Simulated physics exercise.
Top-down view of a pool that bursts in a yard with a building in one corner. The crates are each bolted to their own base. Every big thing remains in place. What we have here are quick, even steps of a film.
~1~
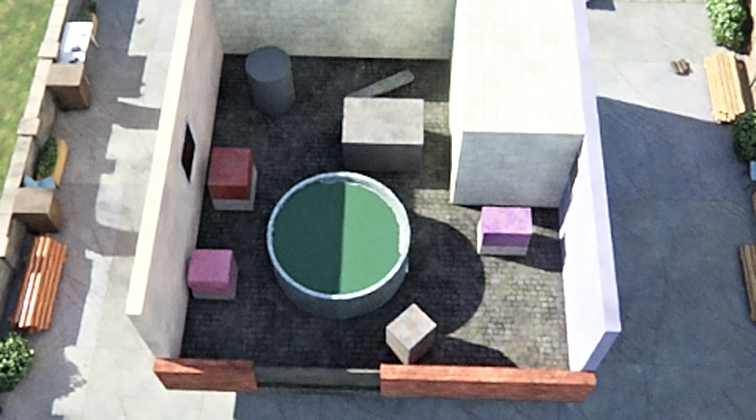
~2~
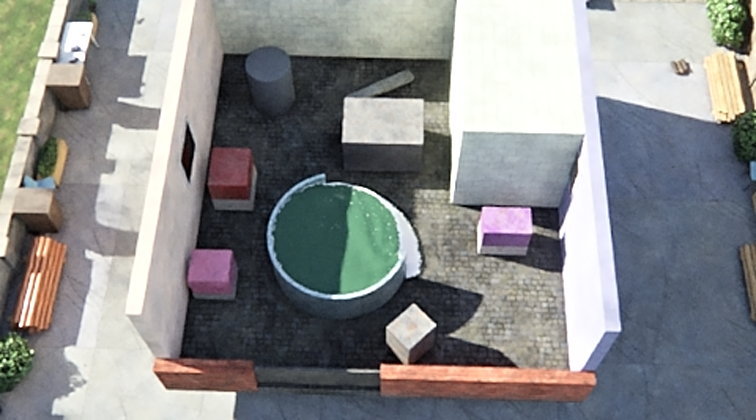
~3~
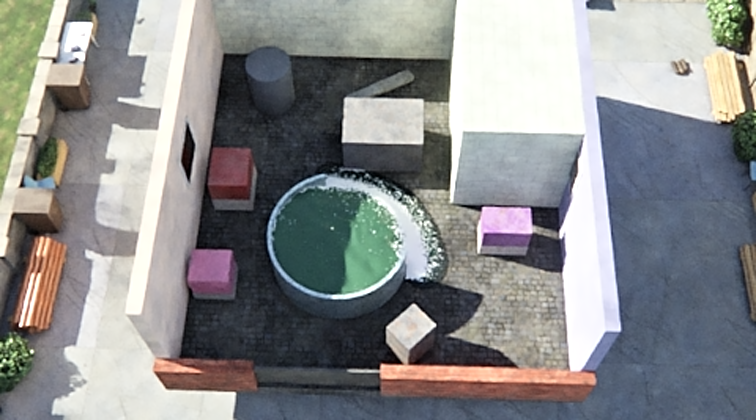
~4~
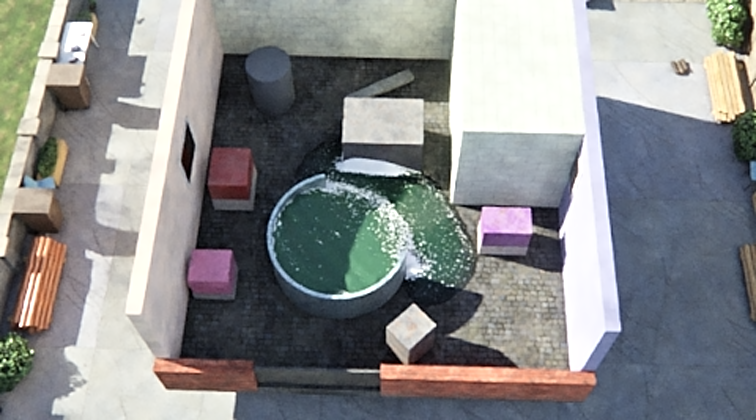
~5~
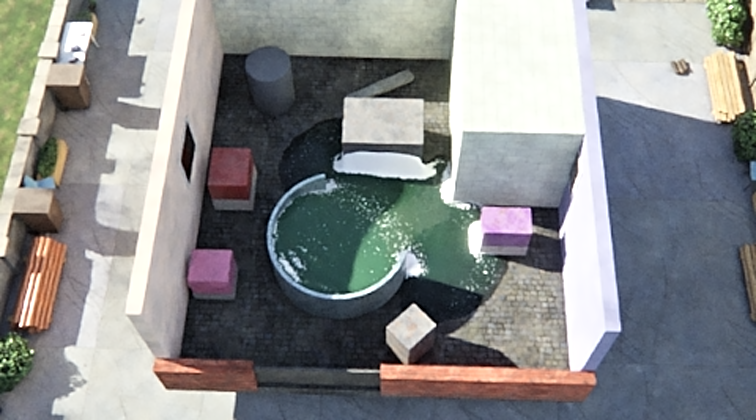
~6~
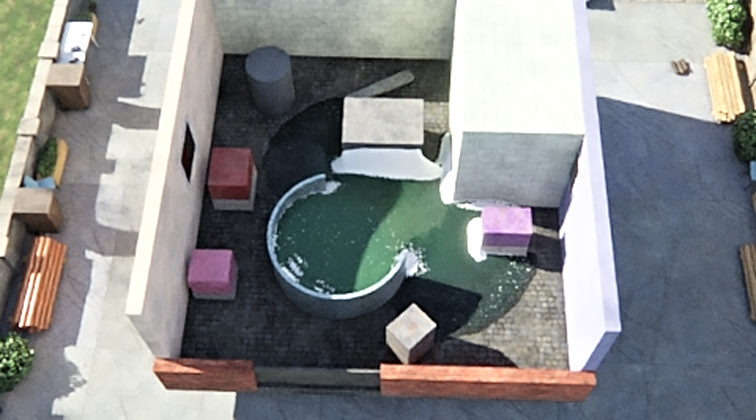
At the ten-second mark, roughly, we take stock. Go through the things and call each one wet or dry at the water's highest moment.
Called one by one: The pink crate is dry; the purple crate is wet; the red crate is dry.
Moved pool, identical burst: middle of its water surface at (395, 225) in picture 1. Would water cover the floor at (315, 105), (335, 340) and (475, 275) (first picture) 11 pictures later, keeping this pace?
Results in order - left untouched, left untouched, swamped.
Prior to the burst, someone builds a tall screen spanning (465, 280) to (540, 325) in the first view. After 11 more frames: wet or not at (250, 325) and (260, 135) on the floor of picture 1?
As listed: Free of water, awash.
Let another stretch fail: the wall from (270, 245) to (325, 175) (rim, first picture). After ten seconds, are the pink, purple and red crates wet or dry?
As I see it, the pink crate is overtopped, the purple crate avoids the flood and the red crate is overtopped.
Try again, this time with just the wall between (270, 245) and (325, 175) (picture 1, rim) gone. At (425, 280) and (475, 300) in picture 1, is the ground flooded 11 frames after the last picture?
First spot unflooded, second spot unflooded.
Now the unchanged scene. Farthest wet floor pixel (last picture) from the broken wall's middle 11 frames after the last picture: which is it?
My guess would be about (223, 59).
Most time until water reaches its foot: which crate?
Coming in last, the pink-painted one.
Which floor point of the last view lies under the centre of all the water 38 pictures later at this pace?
I would point to (385, 230).
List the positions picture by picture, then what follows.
The first picture shows still water in the round tank at (339, 235).
In the second picture, water pours out on the round tank's far side and has run to a hidden place.
In the third picture, water pours out on the round tank's far side and has run to (320, 174).
In the fourth picture, water pours out on the round tank's far side and has run to (325, 146).
In the fifth picture, water pours out on the round tank's far side and has run to (324, 124).
In the sixth picture, water pours out on the round tank's far side and has run to (316, 107).
A moment on, water covers 50 % of the floor; the pink crate not reached, the purple crate water round its plinth, the red crate water round its plinth.
Next, water covers 60 % of the floor; the pink crate not reached, the purple crate water round its plinth, the red crate water round its plinth.
Then, water covers 80 % of the floor; the pink crate water round its plinth, the purple crate water round its plinth, the red crate water round its plinth.
Later, water covers 100 % of the floor; the pink crate water round its plinth, the purple crate water round its plinth, the red crate water round its plinth.
In the end, water covers 100 % of the floor; the pink crate stayed above the water, the purple crate was topped, the red crate stayed above the water.
